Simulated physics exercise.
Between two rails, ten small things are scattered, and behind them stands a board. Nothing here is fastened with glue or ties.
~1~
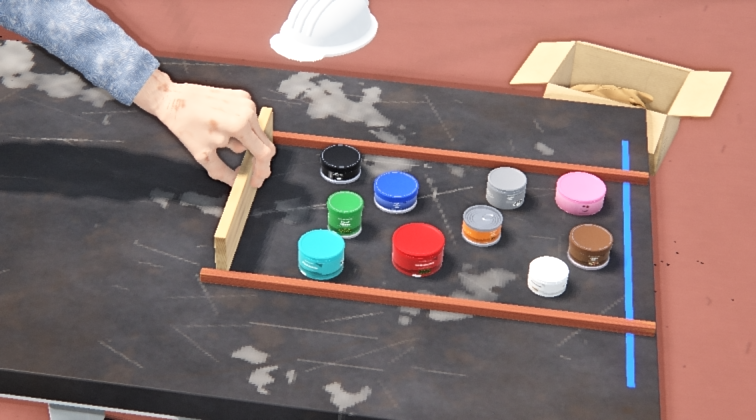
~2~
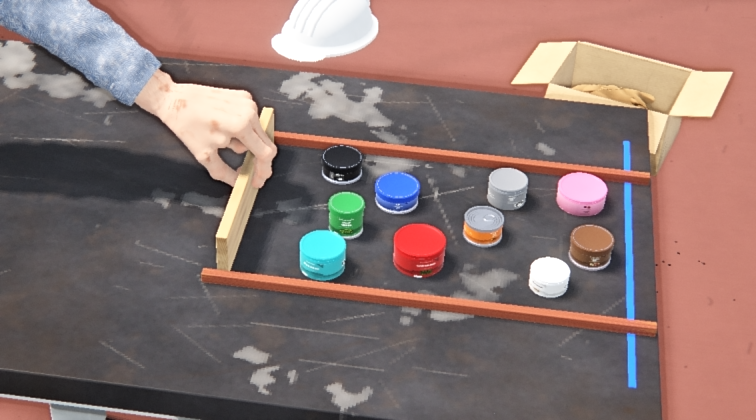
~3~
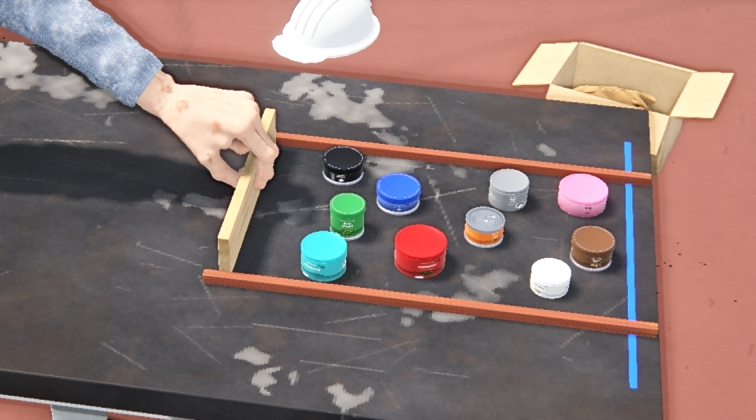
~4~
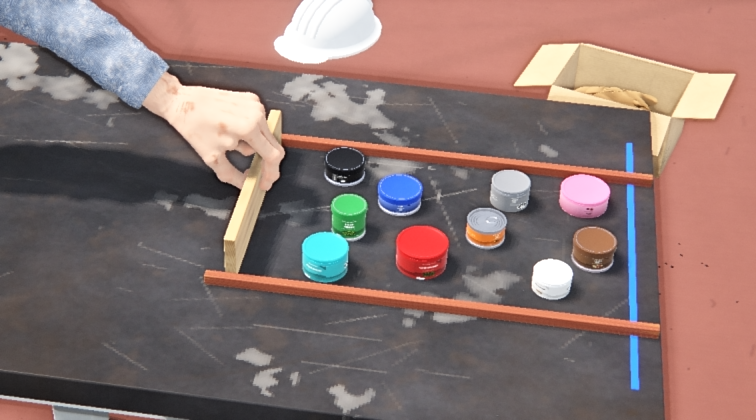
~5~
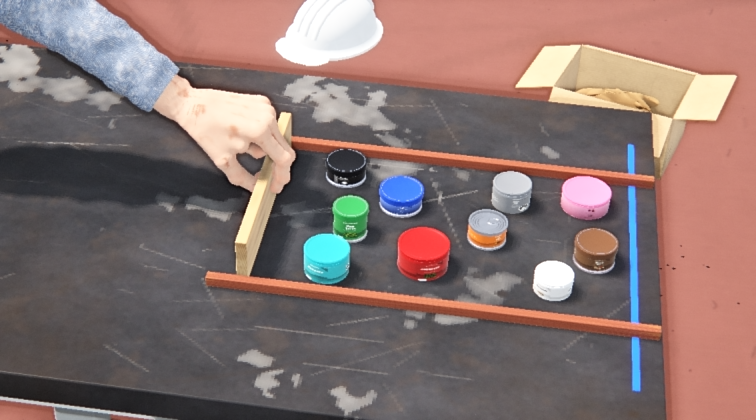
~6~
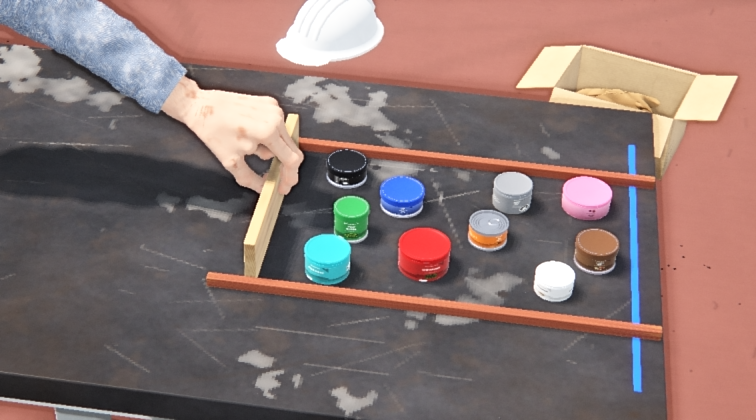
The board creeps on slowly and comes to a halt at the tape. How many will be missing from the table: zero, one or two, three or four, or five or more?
Five drops or more.
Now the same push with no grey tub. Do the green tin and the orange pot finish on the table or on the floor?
Well, the green tin is still there while the orange pot goes off the edge.
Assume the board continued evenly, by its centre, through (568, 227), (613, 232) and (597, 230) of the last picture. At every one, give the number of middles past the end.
The counts are 1, 5 and 2, in that order.
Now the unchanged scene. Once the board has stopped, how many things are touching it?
Contact count: 5.
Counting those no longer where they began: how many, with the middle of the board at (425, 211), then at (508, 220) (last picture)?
It comes to 5 for the first spot, 9 for the other.
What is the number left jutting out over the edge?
Overhanging: 5.
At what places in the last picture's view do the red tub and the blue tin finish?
In the last picture the first middle sits at (662, 276) and the other at (657, 224).
Soon after, none off yet; brown tin at rest near (596, 251); pink tub at rest near (587, 198); white tub at rest near (554, 281).
After that, none off yet; brown tin displaced about its own width near (648, 264); pink tub tilting a little near (674, 204); white tub displaced well along near (638, 295).
In the end, the number that fall off is five or more; gone, orange pot, grey tub, white tub, pink tub and brown tin.
